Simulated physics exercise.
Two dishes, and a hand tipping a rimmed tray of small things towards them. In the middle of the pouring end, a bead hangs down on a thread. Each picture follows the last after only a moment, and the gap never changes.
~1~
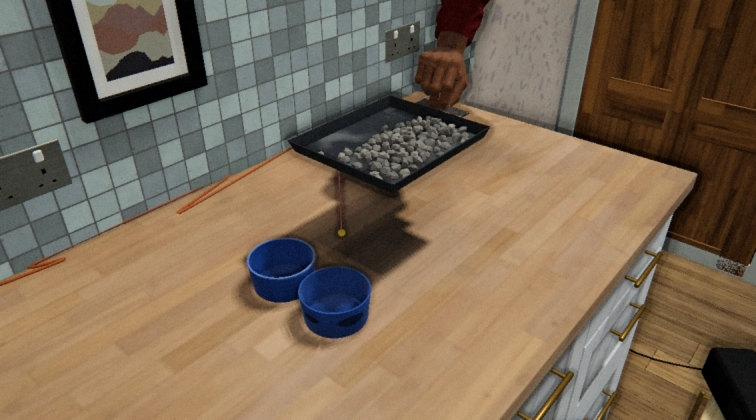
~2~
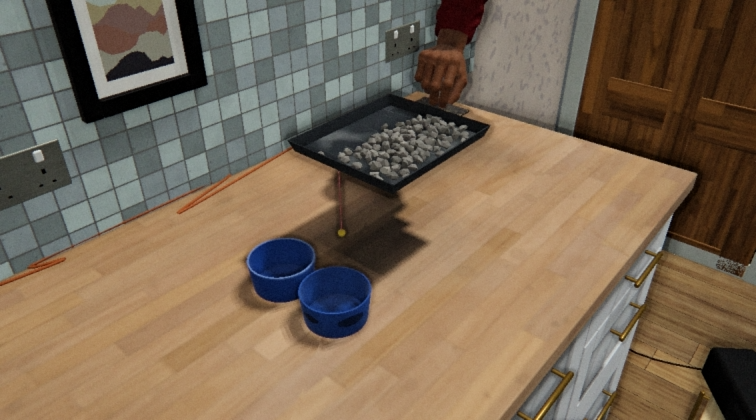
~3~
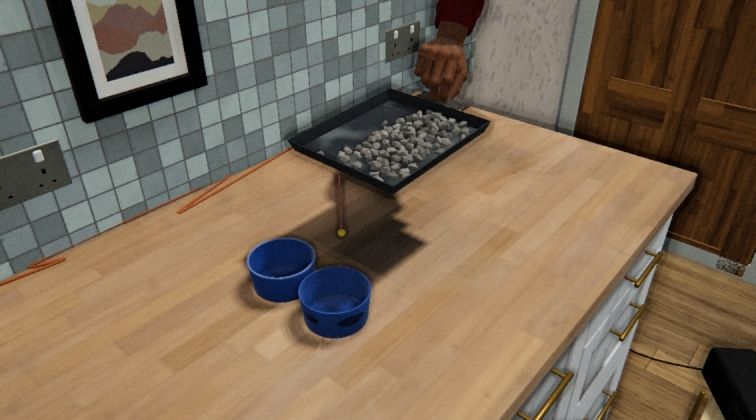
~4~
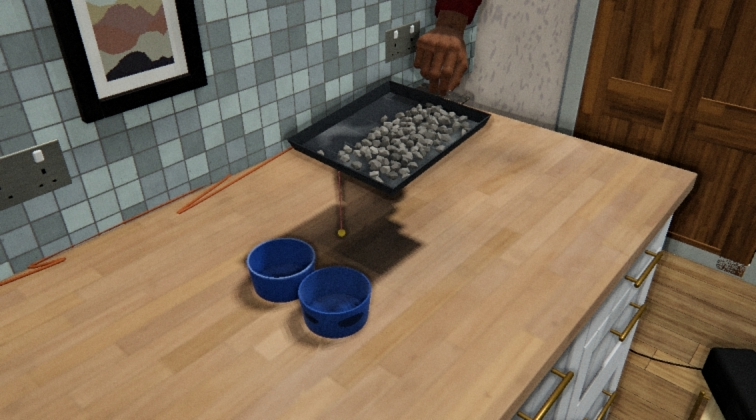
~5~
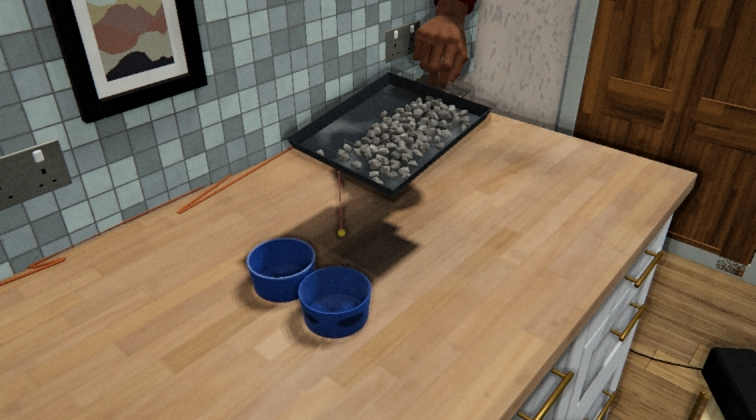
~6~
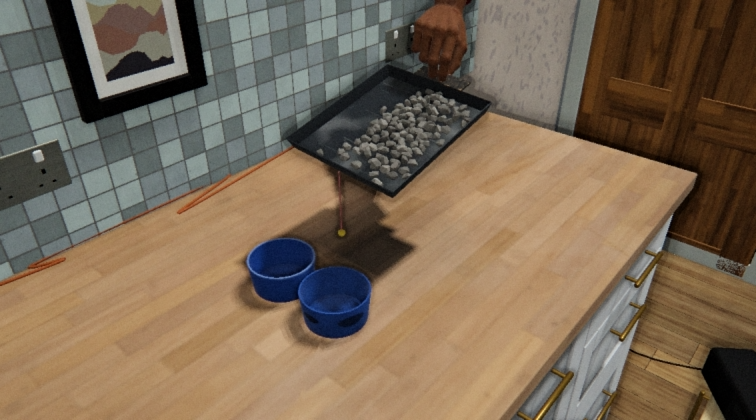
A dark rimmed tray of grey gravel starts out nearly level above a wooden counter, a hand at its far end. The far end gradually rises, tilting the tray a little towards two blue dishes, its near right corner lowest. The gravel stays on the tray, and the hanging yellow bead barely moves.
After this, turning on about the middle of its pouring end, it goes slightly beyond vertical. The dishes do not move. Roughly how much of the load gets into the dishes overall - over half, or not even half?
Not even half gets in.
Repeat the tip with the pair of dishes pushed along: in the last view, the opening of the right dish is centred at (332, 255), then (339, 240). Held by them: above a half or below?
Result, first setup: The minor share; second setup: The minor share.
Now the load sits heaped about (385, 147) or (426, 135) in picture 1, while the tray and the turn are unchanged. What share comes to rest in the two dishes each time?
30 and 20 per cent.
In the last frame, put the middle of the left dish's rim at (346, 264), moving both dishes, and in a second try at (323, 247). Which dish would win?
Well, first the one further left, then the one further right.
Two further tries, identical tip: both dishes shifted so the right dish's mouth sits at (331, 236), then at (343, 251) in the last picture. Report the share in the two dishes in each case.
Close to 0 in a hundred, then close to 20 in a hundred.
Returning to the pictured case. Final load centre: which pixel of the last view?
I'd mark it at roughly (372, 301).
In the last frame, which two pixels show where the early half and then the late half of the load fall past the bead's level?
Initially about (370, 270); subsequently about (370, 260).
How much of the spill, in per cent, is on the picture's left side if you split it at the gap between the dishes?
Near 0 %.
Just after the last frame, tray tipped steeply; almost all on the tray; just a few in the air.
A moment on, tray tipped right over; just a few on the tray; roughly a quarter in the right dish; just a few in the left dish; roughly two thirds outside both; about a tenth in the air.
Further on, tray tipped past a quarter turn; roughly a quarter in the right dish; just a few in the left dish; the larger part outside both.
When it is over, tray tipped past a quarter turn; roughly a quarter in the right dish; just a few in the left dish; the larger part outside both.
